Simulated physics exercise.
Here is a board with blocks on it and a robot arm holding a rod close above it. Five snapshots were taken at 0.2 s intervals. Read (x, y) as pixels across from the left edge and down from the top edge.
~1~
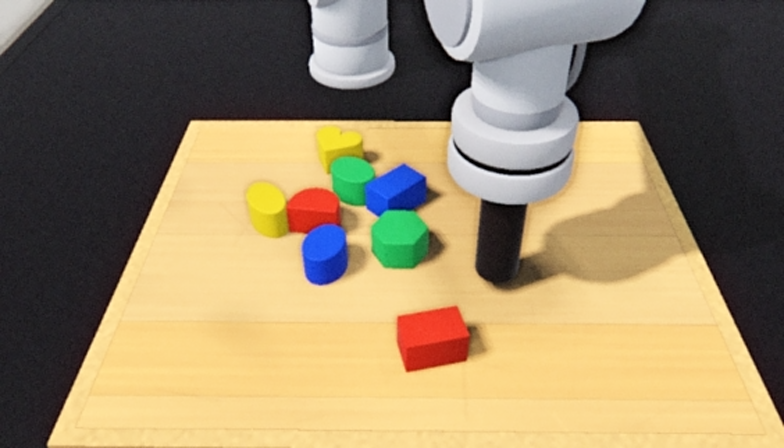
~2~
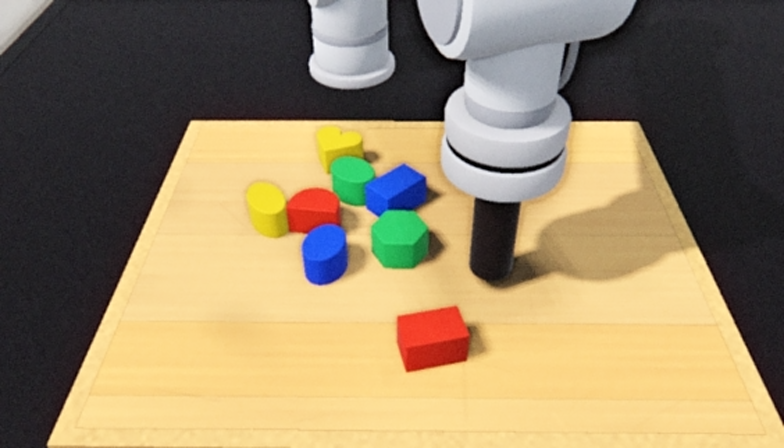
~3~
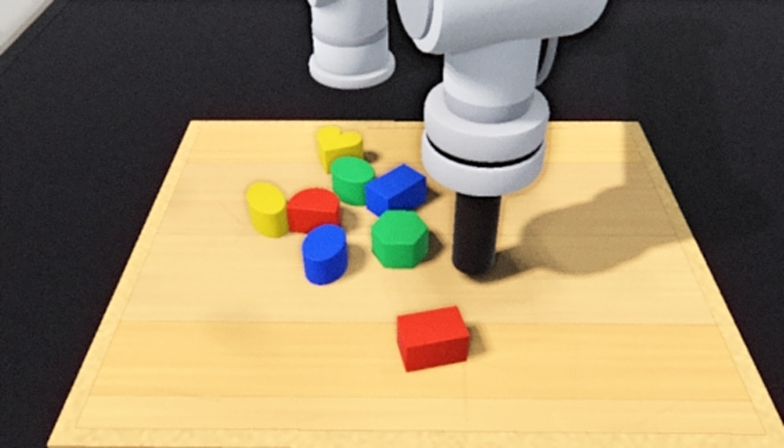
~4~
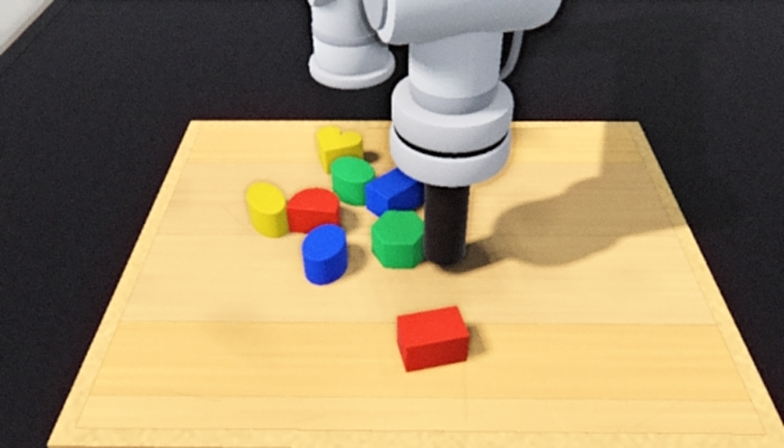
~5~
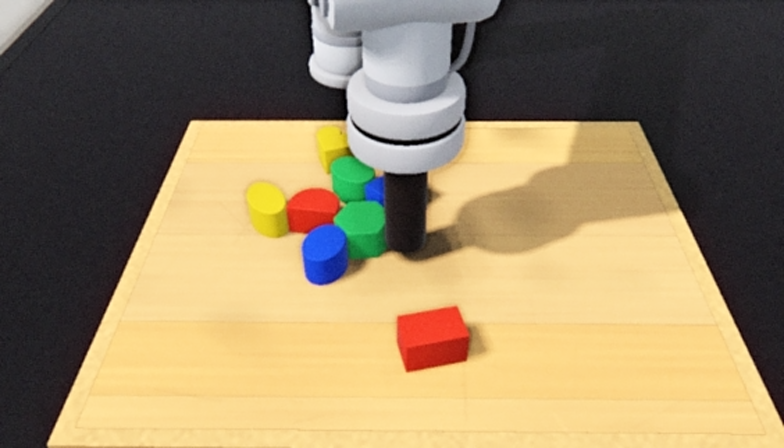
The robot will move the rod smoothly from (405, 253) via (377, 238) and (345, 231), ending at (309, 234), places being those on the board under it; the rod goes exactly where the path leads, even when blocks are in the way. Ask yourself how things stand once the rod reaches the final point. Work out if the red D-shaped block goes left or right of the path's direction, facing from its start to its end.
Shifts left.
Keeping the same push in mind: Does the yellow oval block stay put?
That would be a no.
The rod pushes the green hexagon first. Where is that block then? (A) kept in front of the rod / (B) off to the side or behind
A
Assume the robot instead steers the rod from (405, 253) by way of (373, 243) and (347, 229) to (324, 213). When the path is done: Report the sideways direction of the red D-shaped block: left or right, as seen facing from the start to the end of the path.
Taking start-to-end as forward, the block's sideways shift goes to the left.
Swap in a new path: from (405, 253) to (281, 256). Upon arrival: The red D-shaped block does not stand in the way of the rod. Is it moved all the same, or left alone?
That block slides.
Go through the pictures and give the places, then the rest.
In the first frame, rod's lower end (496, 270); yellow oval block (266, 197); red D-shaped block (315, 199); blue oval block (324, 241); green hexagon (400, 226).
In the second frame, rod (490, 268); blocks still.
In the third frame, rod (472, 263); blocks still.
In the fourth frame, rod (444, 254); blocks still.
In the fifth frame, rod (405, 241); yellow oval block (266, 197); red D-shaped block (315, 199); blue oval block (324, 241); green hexagon (363, 216).
The first path, step by step. One third of the way, rod (377, 226); yellow oval block (243, 191), turned 25° clockwise; red D-shaped block (284, 196); blue oval block (316, 242), turned 20° anticlockwise; green hexagon (332, 207), turned 20° anticlockwise.
Two thirds of the way, rod (343, 220); yellow oval block (214, 185), turned 55° clockwise; red D-shaped block (249, 195); blue oval block (316, 242), turned 20° anticlockwise; green hexagon (297, 202), turned 25° anticlockwise.
At the end, rod (308, 223); yellow oval block (192, 178), turned 80° clockwise; red D-shaped block (218, 192); blue oval block (316, 242), turned 20° anticlockwise; green hexagon (263, 203), turned 20° anticlockwise.
